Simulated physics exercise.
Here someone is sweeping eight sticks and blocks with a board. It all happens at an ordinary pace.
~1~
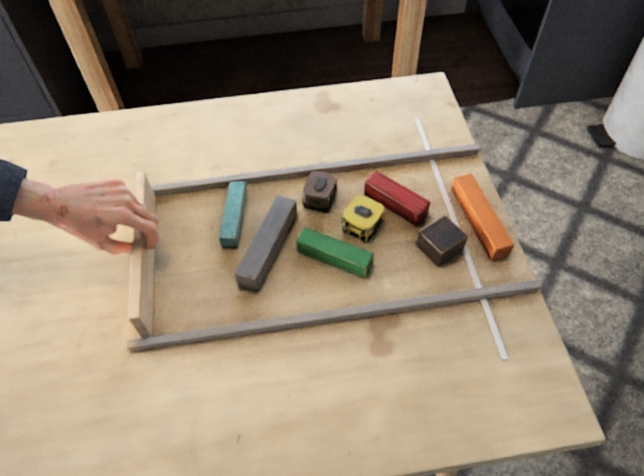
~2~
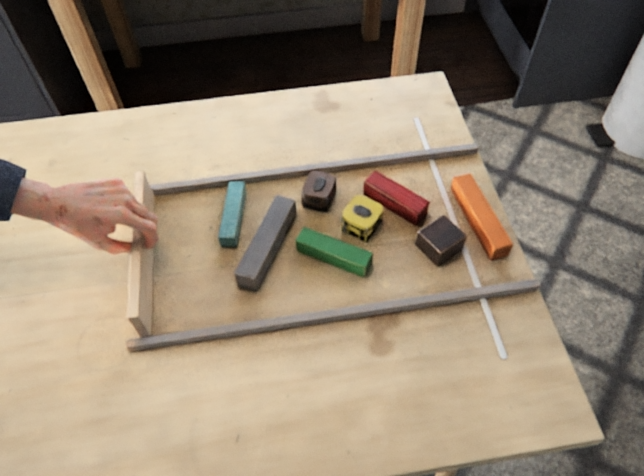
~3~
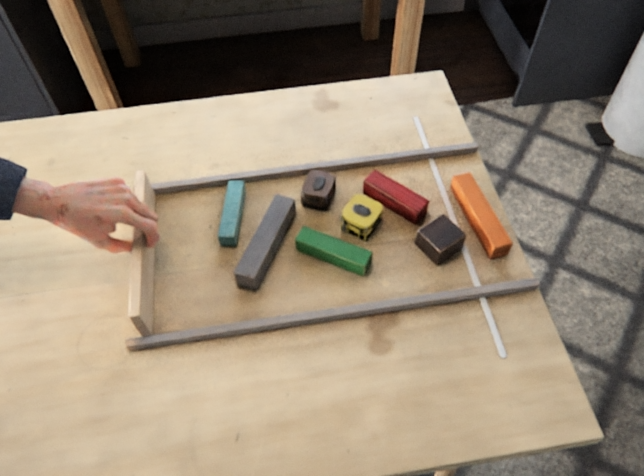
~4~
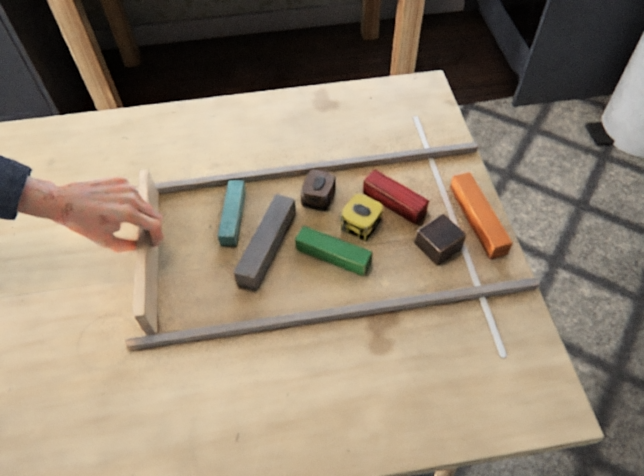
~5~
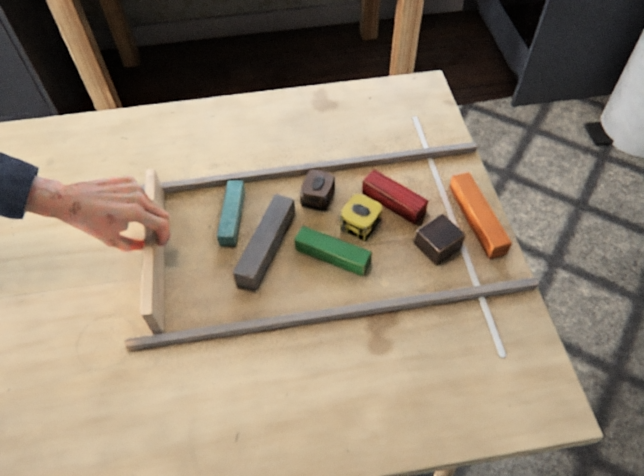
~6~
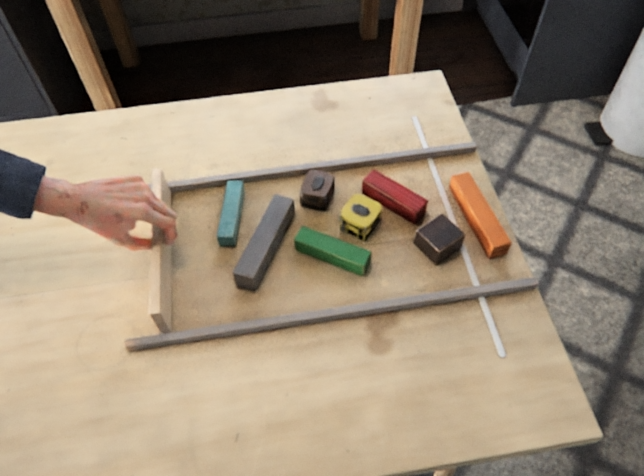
A hand slides a wooden board slightly right between two rails, while the blocks stay still.
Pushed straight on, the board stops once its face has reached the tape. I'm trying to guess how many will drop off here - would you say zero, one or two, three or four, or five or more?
Band: Three to four.
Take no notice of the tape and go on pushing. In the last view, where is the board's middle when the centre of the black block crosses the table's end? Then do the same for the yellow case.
Middle: Roughly (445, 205); roughly (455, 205).
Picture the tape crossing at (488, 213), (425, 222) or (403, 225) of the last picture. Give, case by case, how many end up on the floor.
Respectively, 7, 1 and 0.
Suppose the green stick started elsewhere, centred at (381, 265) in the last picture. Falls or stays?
Note - green stick retained.
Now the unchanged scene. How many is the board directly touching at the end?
I count 2 of them.
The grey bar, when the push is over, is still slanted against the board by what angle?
Around 15 degrees.
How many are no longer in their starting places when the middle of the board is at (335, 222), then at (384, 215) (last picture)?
6 and 8.
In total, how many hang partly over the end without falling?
Overhang count: 1.
Soon after, none off yet; orange stick at rest near (479, 213); black block at rest near (439, 239); red stick at rest near (394, 196).
After that, none off yet; orange stick at rest near (479, 213); black block at rest near (439, 239); red stick moving near (399, 194).
And then, none off yet; orange stick displaced a little near (501, 211); black block displaced about its own width near (477, 239); red stick displaced about its own width near (457, 177).
In the end, the number that fall off is three or four; gone, red stick, black block and orange stick.
